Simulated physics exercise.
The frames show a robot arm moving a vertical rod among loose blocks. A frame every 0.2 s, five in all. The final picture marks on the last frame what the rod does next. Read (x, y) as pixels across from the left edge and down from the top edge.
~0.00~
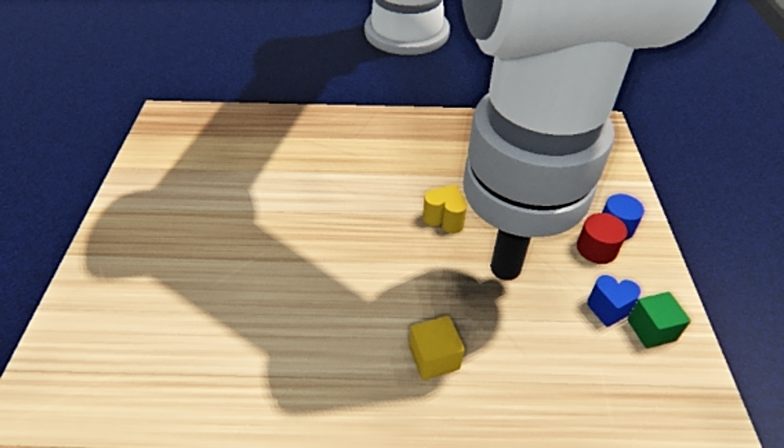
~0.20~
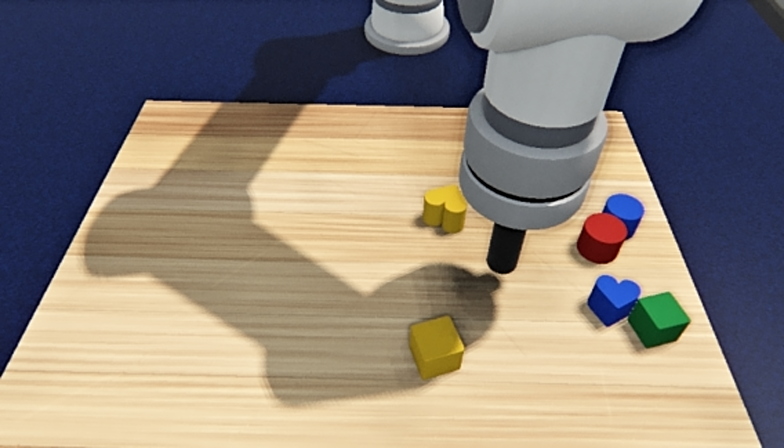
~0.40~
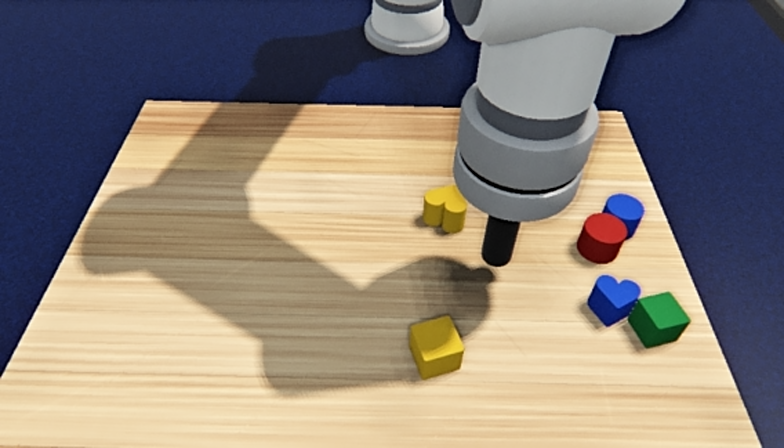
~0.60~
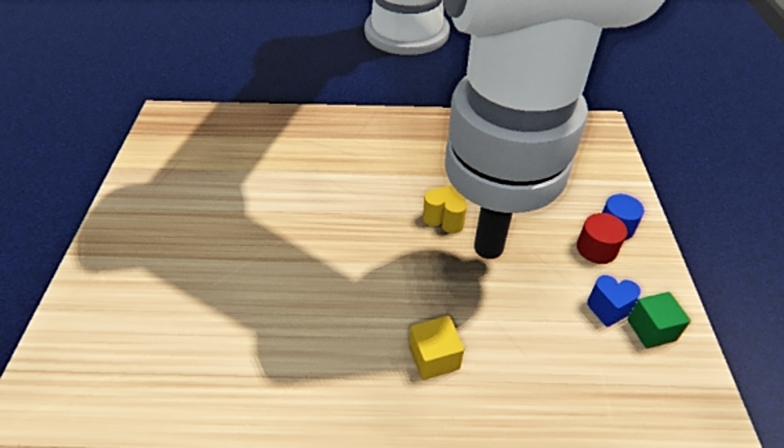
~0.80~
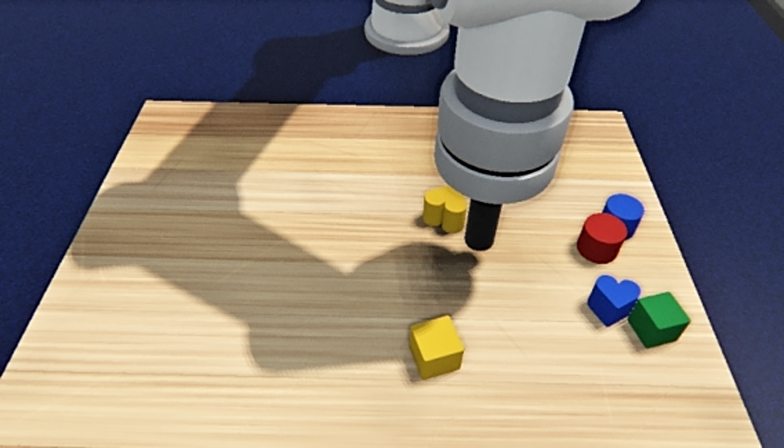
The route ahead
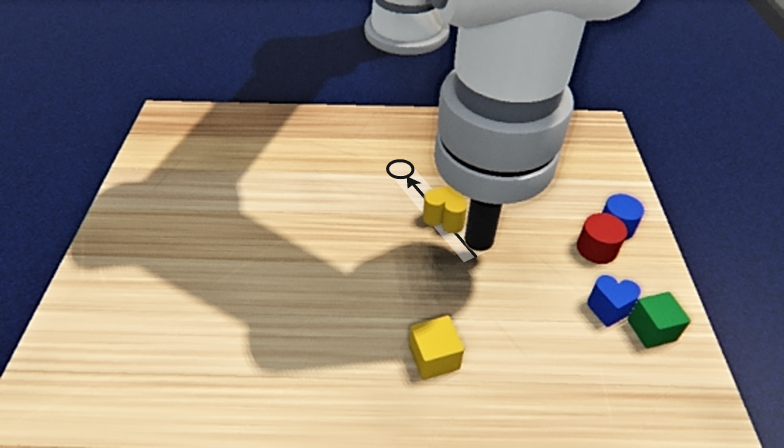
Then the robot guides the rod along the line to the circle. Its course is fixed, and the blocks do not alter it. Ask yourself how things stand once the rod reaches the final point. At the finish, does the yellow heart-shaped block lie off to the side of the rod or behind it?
No.
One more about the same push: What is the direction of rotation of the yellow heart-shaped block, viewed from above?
Top view: Counterclockwise.
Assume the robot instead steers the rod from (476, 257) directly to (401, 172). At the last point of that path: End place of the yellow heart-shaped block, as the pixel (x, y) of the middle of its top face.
The middle of its upper face should be somewhere near (387, 132).
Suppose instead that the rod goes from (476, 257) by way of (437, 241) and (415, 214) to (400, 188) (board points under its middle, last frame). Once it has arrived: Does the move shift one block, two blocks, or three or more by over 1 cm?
It displaces one.
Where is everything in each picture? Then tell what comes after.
Rod tip at (505, 270); block tops, yellow heart-shaped block at (447, 198), in the first picture.
Rod at (501, 264); blocks unchanged, in the second picture.
Rod at (496, 257); blocks unchanged, in the third picture.
Rod at (488, 250); blocks unchanged, in the fourth picture.
Rod at (479, 242); yellow heart-shaped block at (447, 198), in the fifth picture.
Path on the board, from (476, 257) directly to (400, 169).
The first path, step by step. One third of the way, rod at (450, 210); yellow heart-shaped block at (432, 181).
Two thirds of the way, rod at (424, 181); yellow heart-shaped block at (405, 155).
At the end, rod at (401, 154); yellow heart-shaped block at (379, 133), turned 30° anticlockwise.
